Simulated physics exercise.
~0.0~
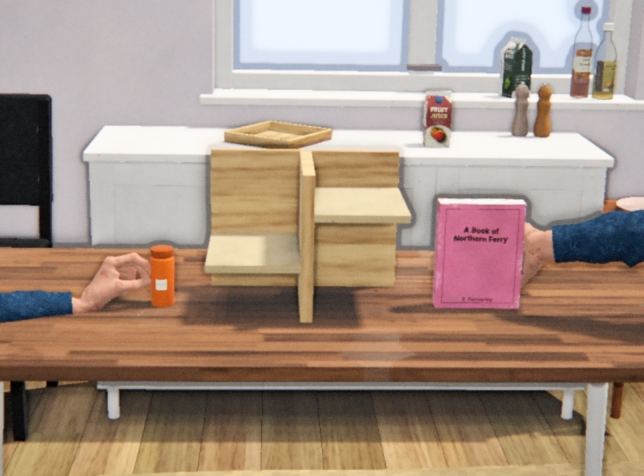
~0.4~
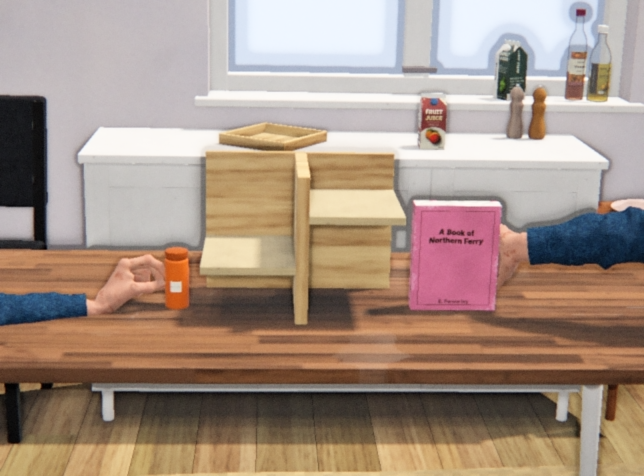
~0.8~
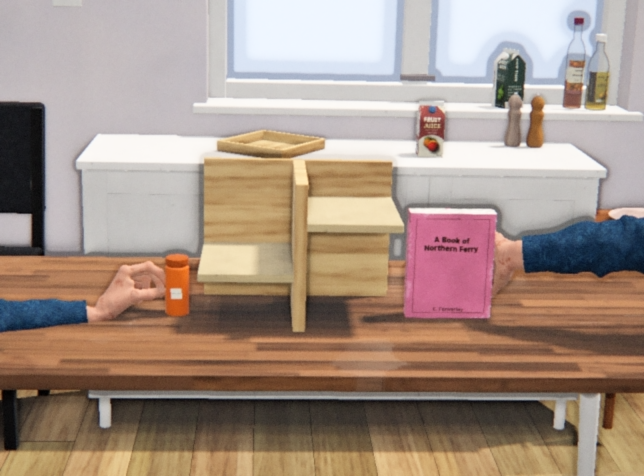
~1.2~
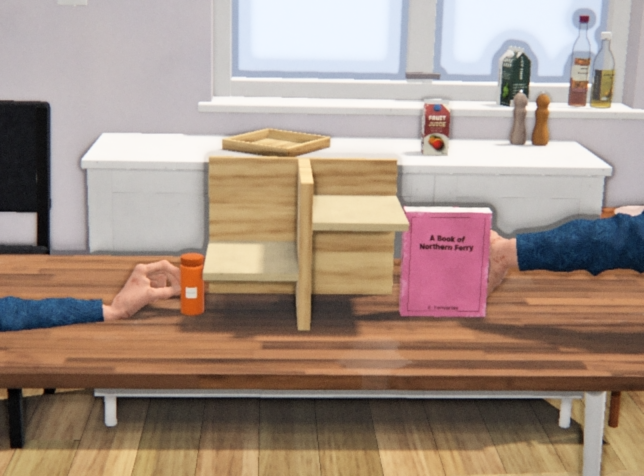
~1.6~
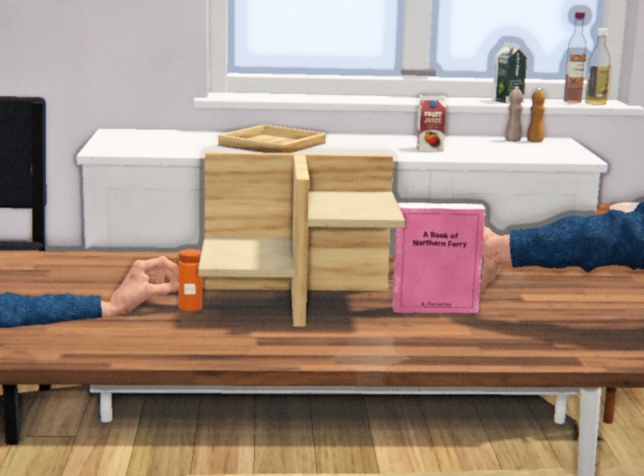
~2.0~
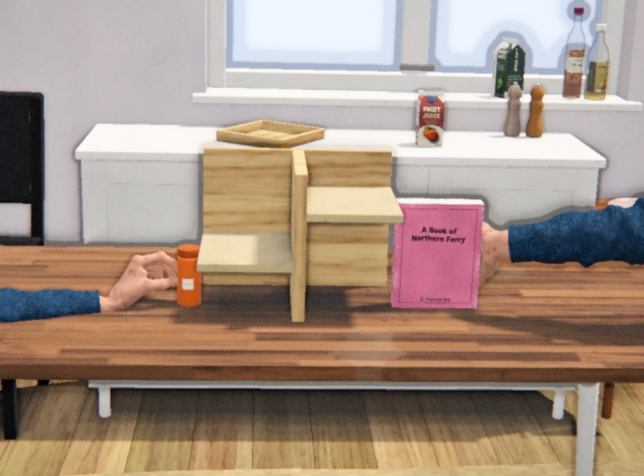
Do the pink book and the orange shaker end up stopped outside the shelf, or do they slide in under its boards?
Both end up stopped outside, at the sides of the shelf. The pink book and the orange shaker are each too tall to go under the board on their side.
The video shows two hands at a wooden table sliding an upright orange shaker rightward and an upright pink book leftward toward a low wooden shelf between them. Both slow to a stop at the shelf's sides, still upright and outside it, with the hands beside them.
